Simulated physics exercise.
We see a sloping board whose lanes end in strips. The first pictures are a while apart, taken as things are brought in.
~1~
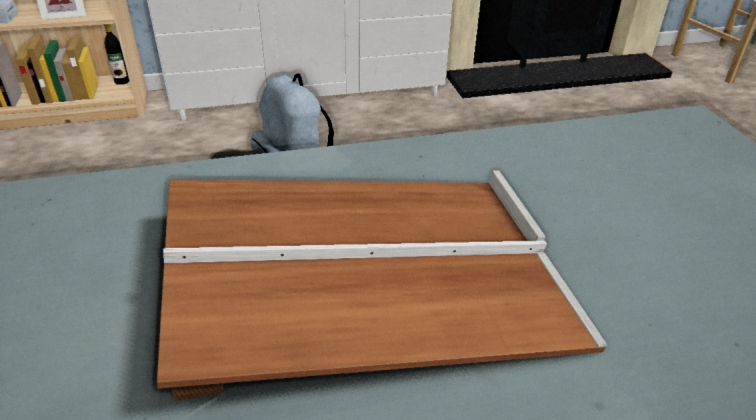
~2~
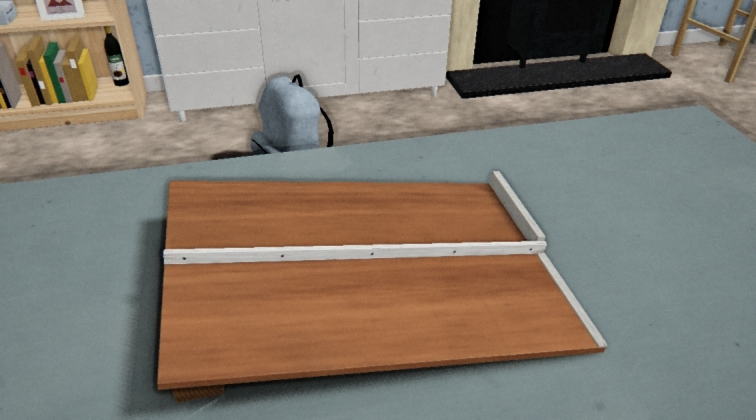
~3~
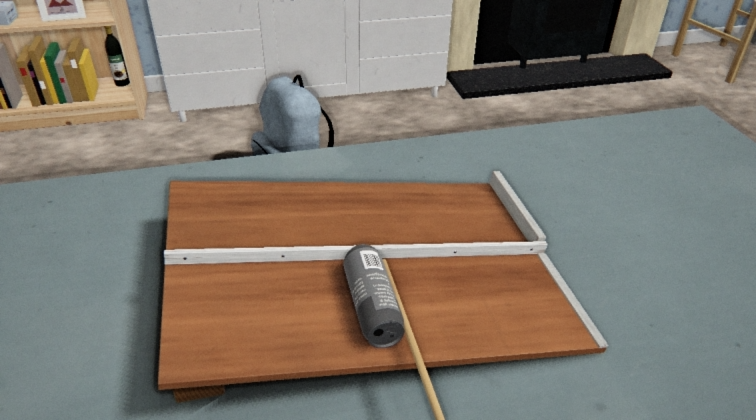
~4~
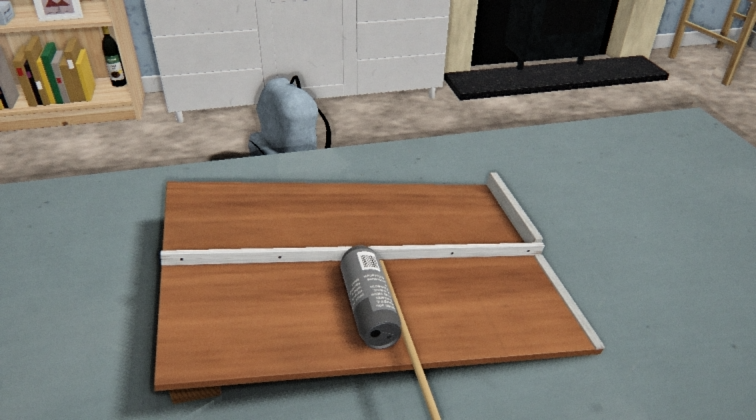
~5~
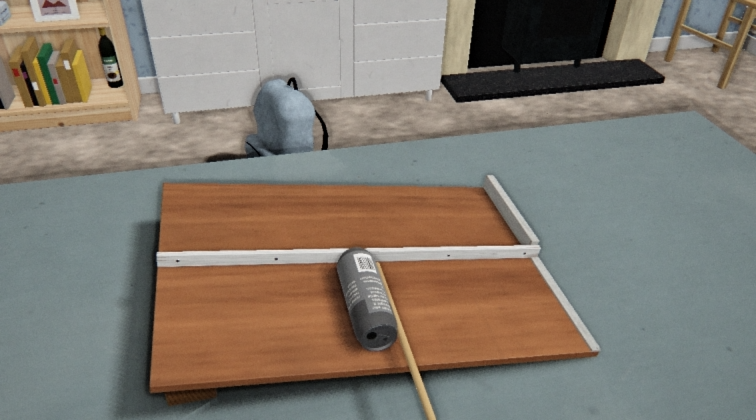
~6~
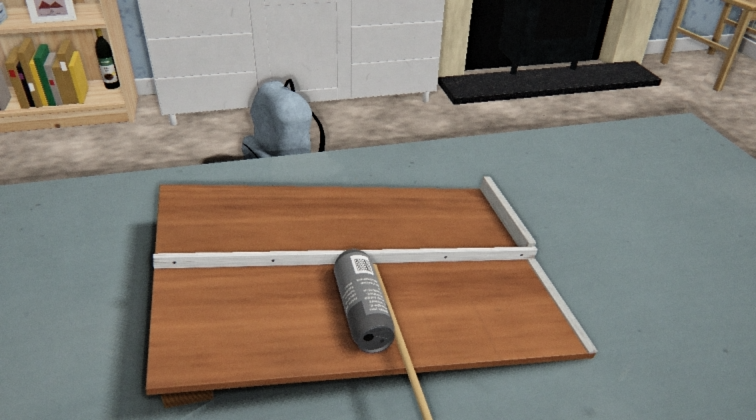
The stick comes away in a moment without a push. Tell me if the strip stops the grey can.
It makes it over.
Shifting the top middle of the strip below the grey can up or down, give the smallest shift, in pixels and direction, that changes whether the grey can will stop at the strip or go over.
Shift approx. 4 px, direction up.
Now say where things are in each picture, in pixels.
In the first frame, board (371, 252).
In the second frame, board (371, 253).
In the third frame, held back by the stick; grey can (372, 293); board (372, 253).
In the fourth frame, held back by the stick; grey can (369, 294); board (369, 254).
In the fifth frame, held back by the stick; grey can (366, 296); board (365, 256).
In the sixth frame, held back by the stick; grey can (363, 298); board (362, 258).
Then, 0.56 s after the last picture, grey can rolling on the board near (455, 294).
Then, 0.98 s after the last picture, grey can off the board near (618, 288).
Then, 1.36 s after the last picture, grey can off the board.
By the end, the grey can runs past the strip.
